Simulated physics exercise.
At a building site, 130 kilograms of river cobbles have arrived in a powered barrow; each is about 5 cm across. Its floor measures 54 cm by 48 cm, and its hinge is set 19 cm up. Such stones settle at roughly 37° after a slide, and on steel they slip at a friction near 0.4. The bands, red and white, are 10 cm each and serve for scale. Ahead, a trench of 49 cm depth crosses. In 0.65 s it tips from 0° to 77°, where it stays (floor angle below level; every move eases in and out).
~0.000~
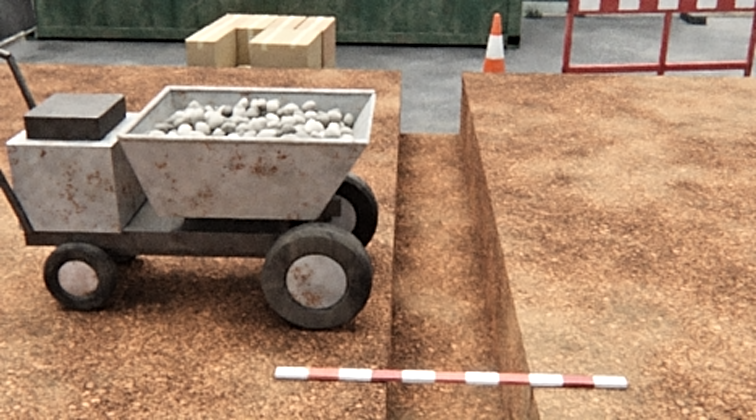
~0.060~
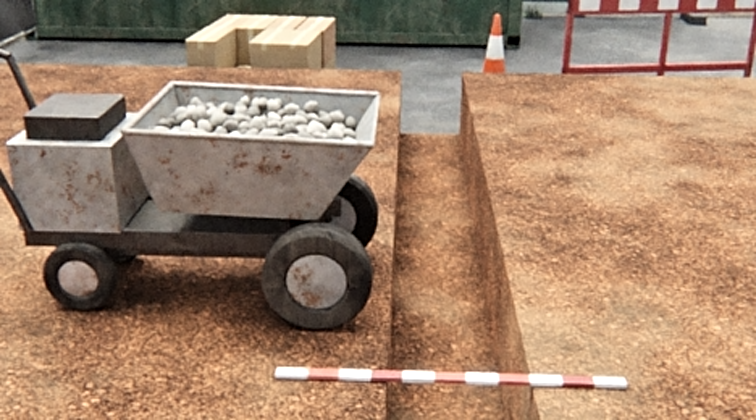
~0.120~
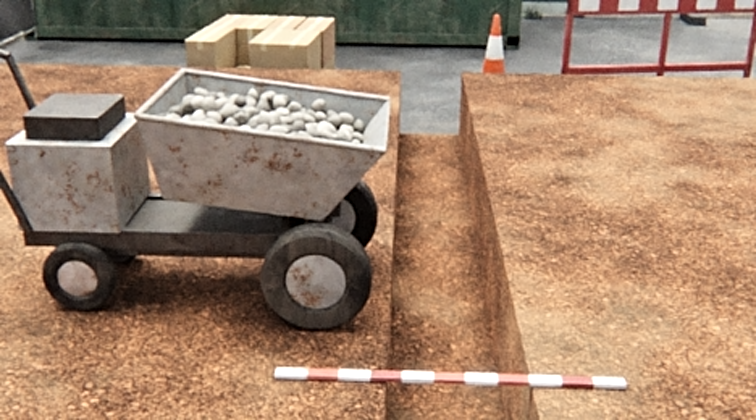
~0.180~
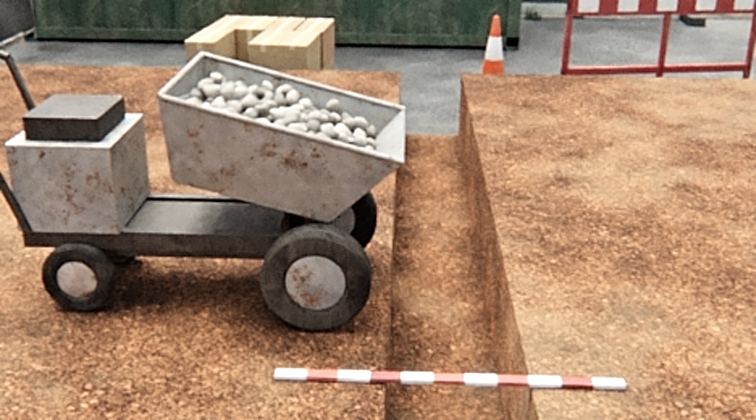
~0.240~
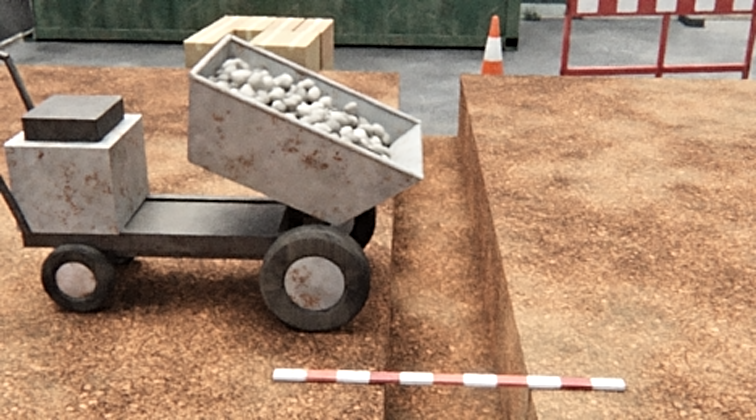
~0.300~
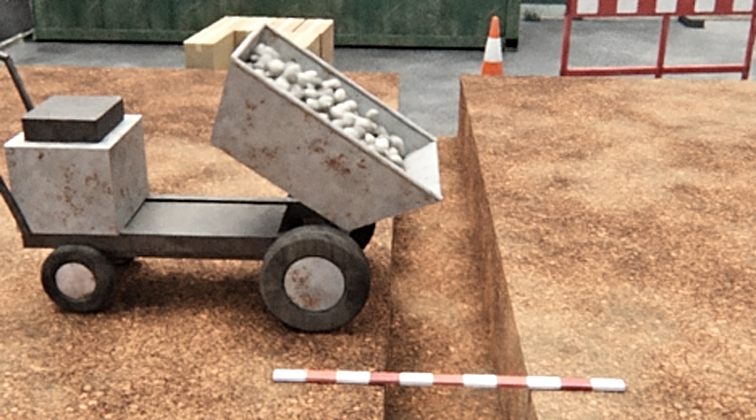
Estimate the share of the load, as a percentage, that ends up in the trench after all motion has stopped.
Roughly 48 per cent of the load ends up there.
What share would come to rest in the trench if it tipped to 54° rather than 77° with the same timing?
Expect roughly 20 per cent.
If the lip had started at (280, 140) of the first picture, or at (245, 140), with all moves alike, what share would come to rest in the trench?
I'd expect some 100 per cent, then some 95.
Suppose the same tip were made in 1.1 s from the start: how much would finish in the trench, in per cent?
In that case some 60 per cent.
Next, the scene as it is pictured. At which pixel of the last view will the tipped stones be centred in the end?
Around (526, 292).
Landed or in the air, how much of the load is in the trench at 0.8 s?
By that moment, roughly 15 per cent of the load.
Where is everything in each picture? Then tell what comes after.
The first frame shows lip at (367, 143), floor tilted 0°, highest stones at (226, 112).
The second frame shows lip at (372, 145), floor tilted 2°, highest stones at (207, 111); the stones move at 0.4 m/s on average.
The third frame shows lip at (384, 151), floor tilted 7°, highest stones at (209, 102); the stones move at 0.8 m/s on average.
In the fourth frame, the tray is at 14°, its lip at (402, 162); the top of the load is at (227, 90); the stones move at 1.1 m/s on average.
The fifth frame shows lip at (422, 178), floor tilted 24°, highest stones at (236, 76); the stones move at 1.4 m/s on average.
The sixth frame shows lip at (441, 200), floor tilted 34°, highest stones at (265, 62); the stones move at 1.5 m/s on average.
After 0.5 s the floor is at 65°; 100 % in the tray; the foremost stones are at (456, 227).
After 0.8 s the floor is at 77°; 61 % in the tray, 13 % in the trench, 26 % past the trench; the foremost stones are at (583, 301).
After 1.1 s the floor is at 77°; 15 % in the tray, 32 % in the trench, 53 % past the trench; the foremost stones are past the picture's edge.
After 3.0 s the floor is at 77°; 0 % in the tray, 48 % in the trench, 52 % past the trench; the foremost stones are past the picture's edge.
